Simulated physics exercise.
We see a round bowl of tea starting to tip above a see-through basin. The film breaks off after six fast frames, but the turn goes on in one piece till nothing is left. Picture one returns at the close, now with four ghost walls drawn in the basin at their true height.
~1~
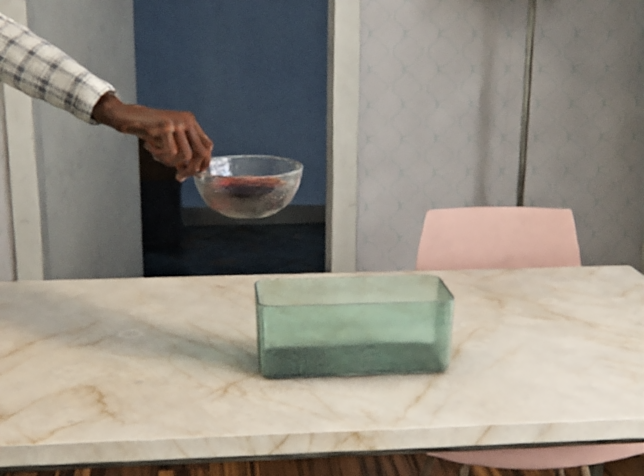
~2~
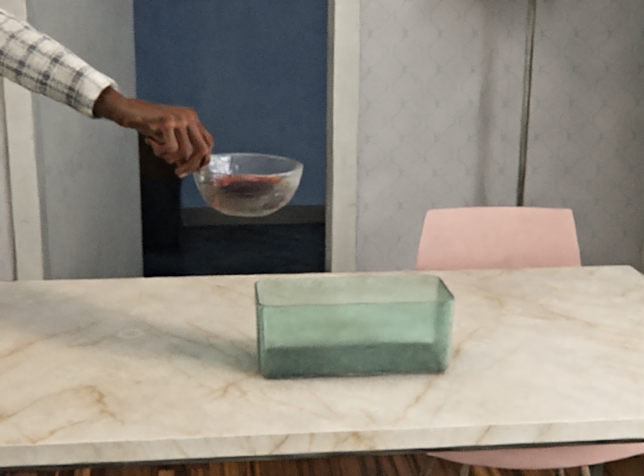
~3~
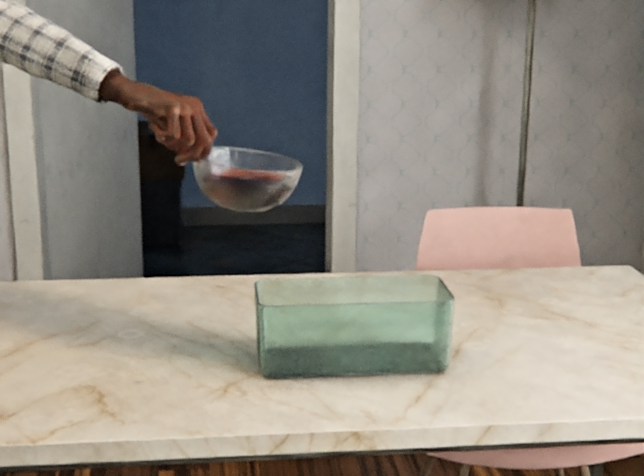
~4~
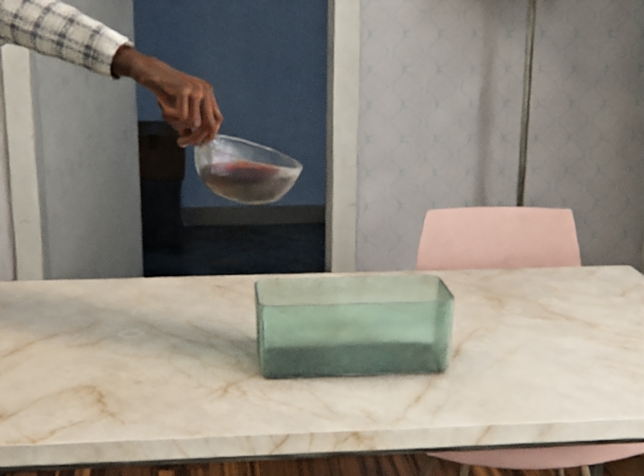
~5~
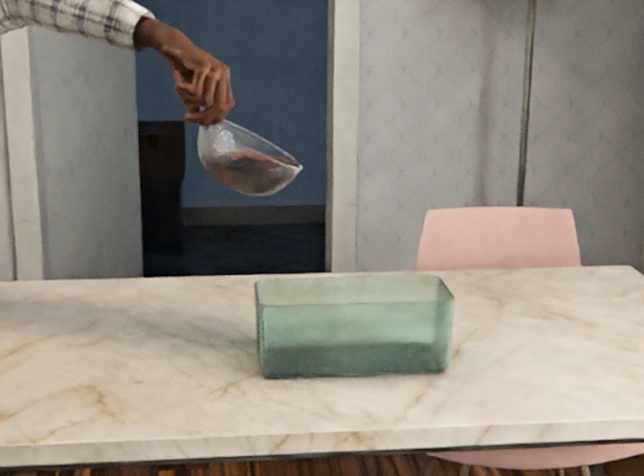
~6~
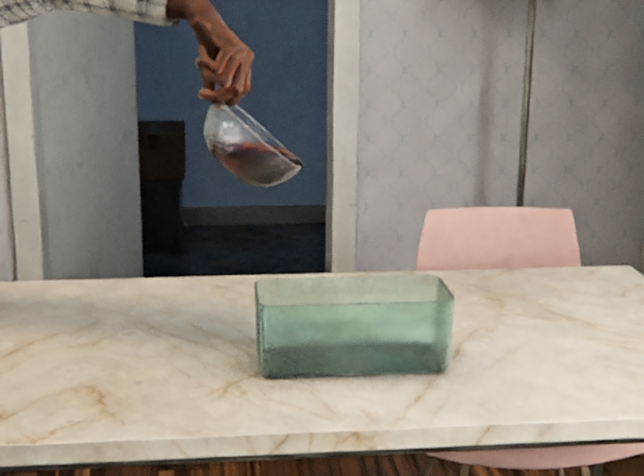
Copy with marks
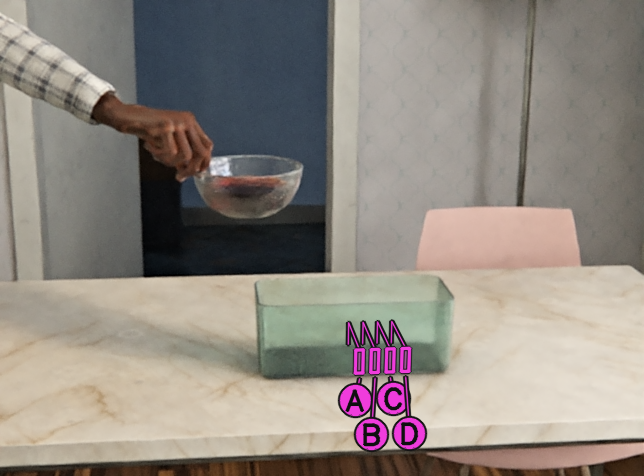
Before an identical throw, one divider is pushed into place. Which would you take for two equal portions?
C.
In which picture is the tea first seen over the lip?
In picture 6.
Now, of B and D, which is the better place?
That is place B.
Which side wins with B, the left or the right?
The right one.
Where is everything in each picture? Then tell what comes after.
Upright, lip at (300, 165); basin from (260, 376) to (449, 369); nothing has left yet, in the first picture.
Upright, lip at (300, 165); nothing has left yet, in the second picture.
Tipped about 8°, lip at (300, 165); nothing has left yet, in the third picture.
Tipped about 16°, lip at (300, 165); nothing has left yet, in the fourth picture.
Tipped about 28°, lip at (300, 165); nothing has left yet, in the fifth picture.
Tipped about 41°, lip at (300, 165); tea is over the lip, down to (300, 165), in the sixth picture.
On the marked copy, A at (359, 378); B at (375, 378); C at (390, 377); D at (405, 376).
If A is chosen, about 21 % ends left of the wall and 74 % right of it; 5 % is lost outside.
If B is chosen, about 28 % ends left of the wall and 67 % right of it; 5 % is lost outside.
If C is chosen, about 54 % ends left of the wall and 41 % right of it; 5 % is lost outside.
If D is chosen, about 82 % ends left of the wall and 12 % right of it; 5 % is lost outside.
